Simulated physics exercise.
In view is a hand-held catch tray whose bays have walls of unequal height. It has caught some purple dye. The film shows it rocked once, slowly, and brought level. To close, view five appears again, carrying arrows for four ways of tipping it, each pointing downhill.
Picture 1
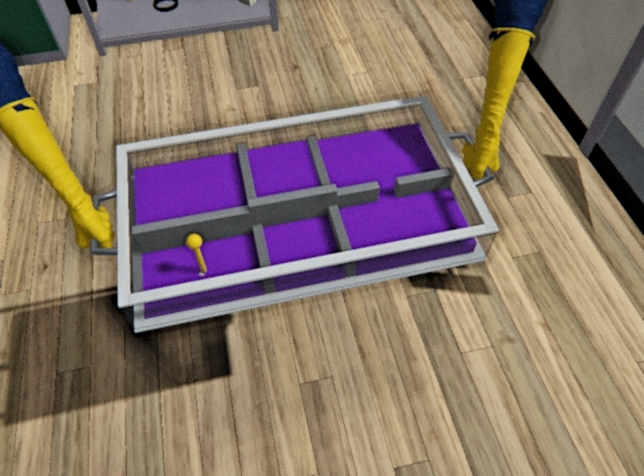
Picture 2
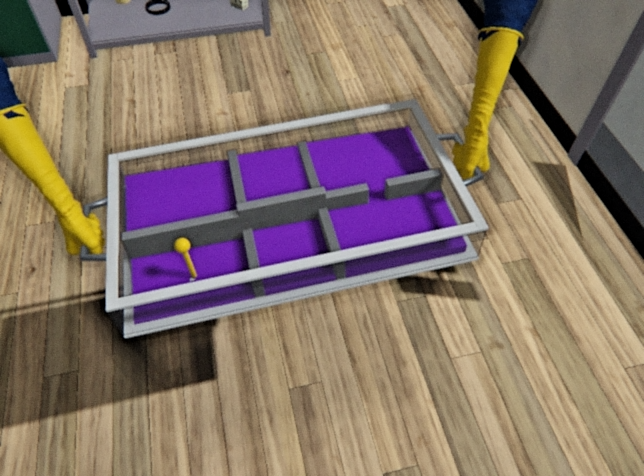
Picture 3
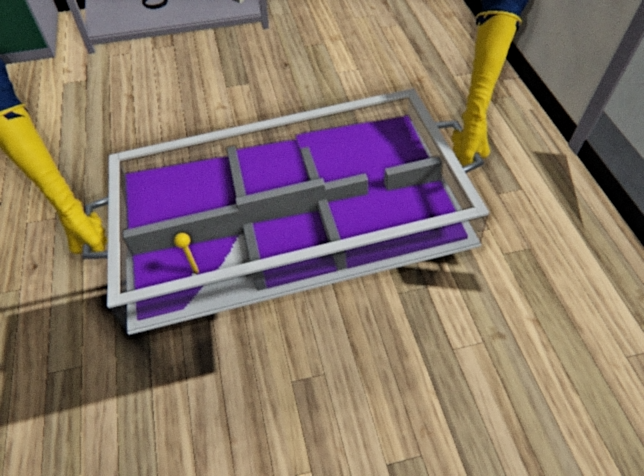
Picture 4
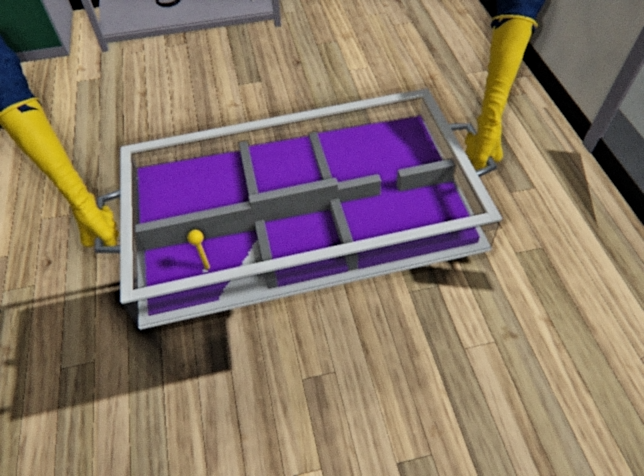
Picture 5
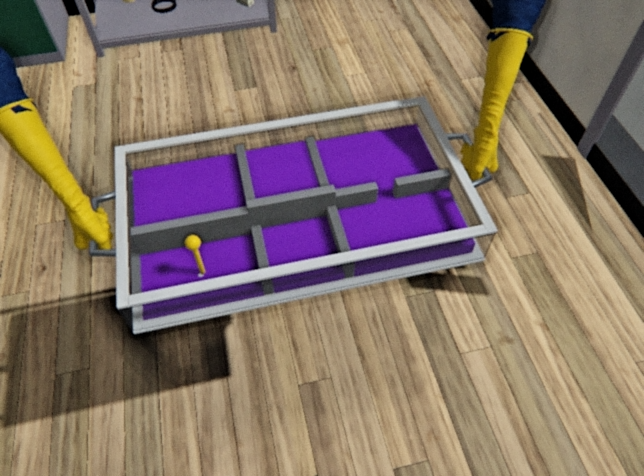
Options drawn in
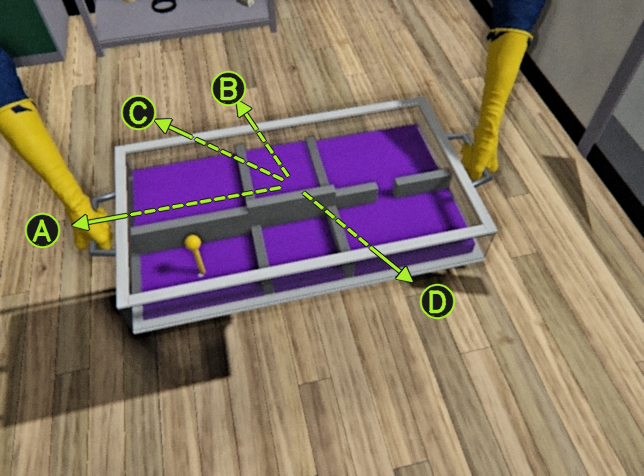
Purple liquid shifts in a divided tray as two yellow-gloved hands rock it slightly and level it.
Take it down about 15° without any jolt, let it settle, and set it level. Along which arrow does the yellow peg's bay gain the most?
Use direction A.
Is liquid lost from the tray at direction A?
No, all stays in.
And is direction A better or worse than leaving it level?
Direction A is better.
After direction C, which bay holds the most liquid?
That is the back left bay.
On the marked copy, A ends at (77, 224); B ends at (239, 105); C ends at (159, 122); D ends at (408, 278).
For direction A, about 15 % of the liquid ends in the peg's bay; nothing spills.
For direction B, about 4 % of the liquid ends in the peg's bay; nothing spills.
For direction C, about 6 % of the liquid ends in the peg's bay; about 8 % goes over the rim.
For direction D, about 3 % of the liquid ends in the peg's bay; nothing spills.
